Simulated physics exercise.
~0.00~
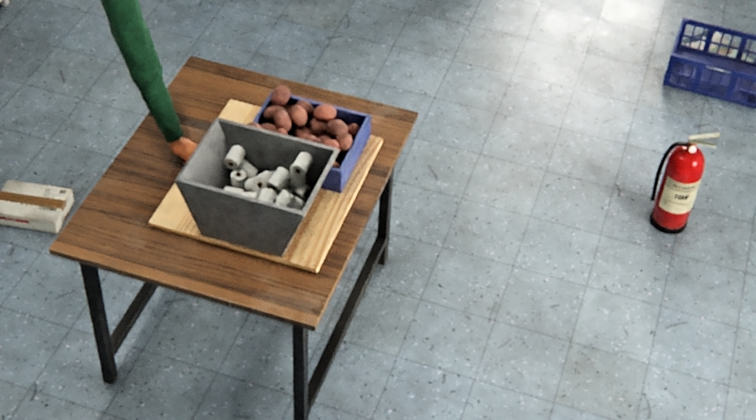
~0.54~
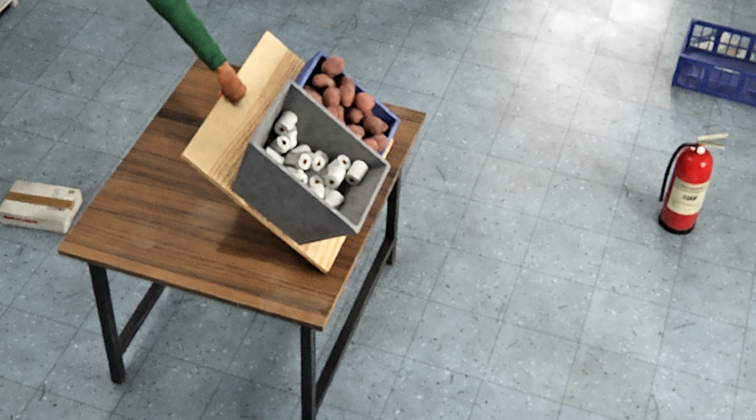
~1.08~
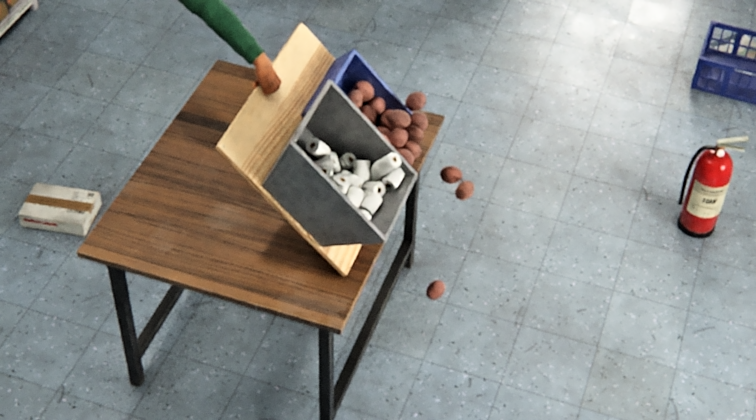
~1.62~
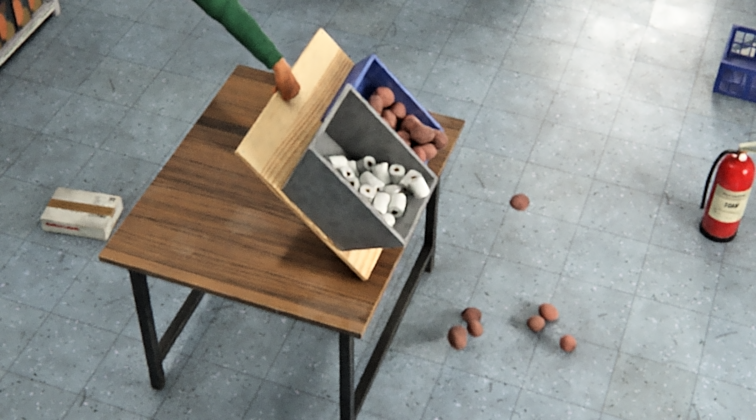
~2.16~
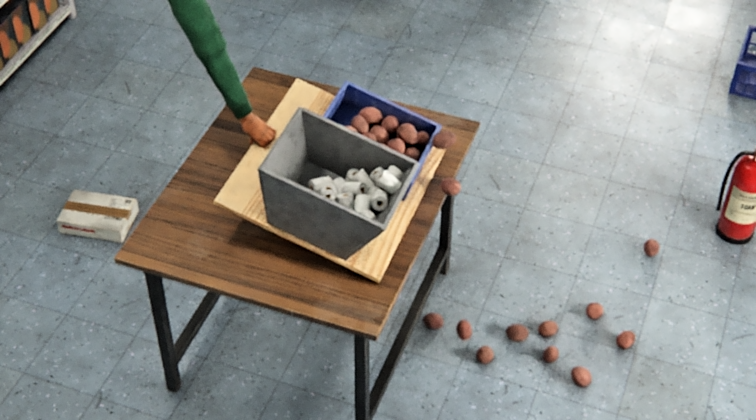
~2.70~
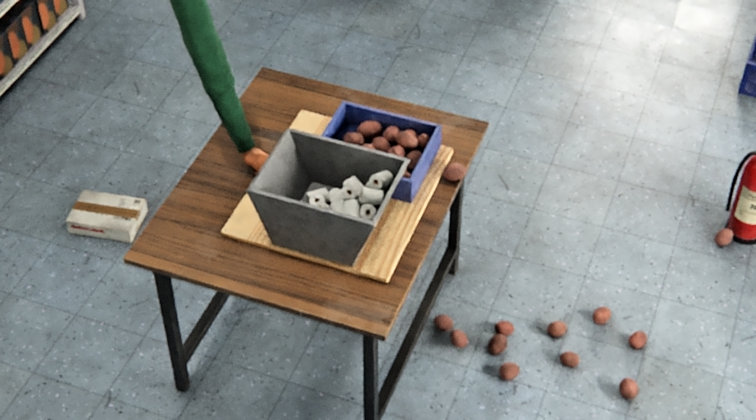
A green-sleeved arm reaches from the upper left to a wooden table on a grey tiled floor, seen from above, where a pale board carries a grey tub of white paper rolls and, behind it, a blue tub of red potatoes. A red fire extinguisher stands to the right. The hand lifts the board's left end, tilting both tubs steeply rightward. Potatoes spill over the blue tub's edge and scatter across the floor, while the paper rolls slide but stay inside. The hand lowers the board flat again, leaving both tubs upright, with many potatoes still in the blue one.
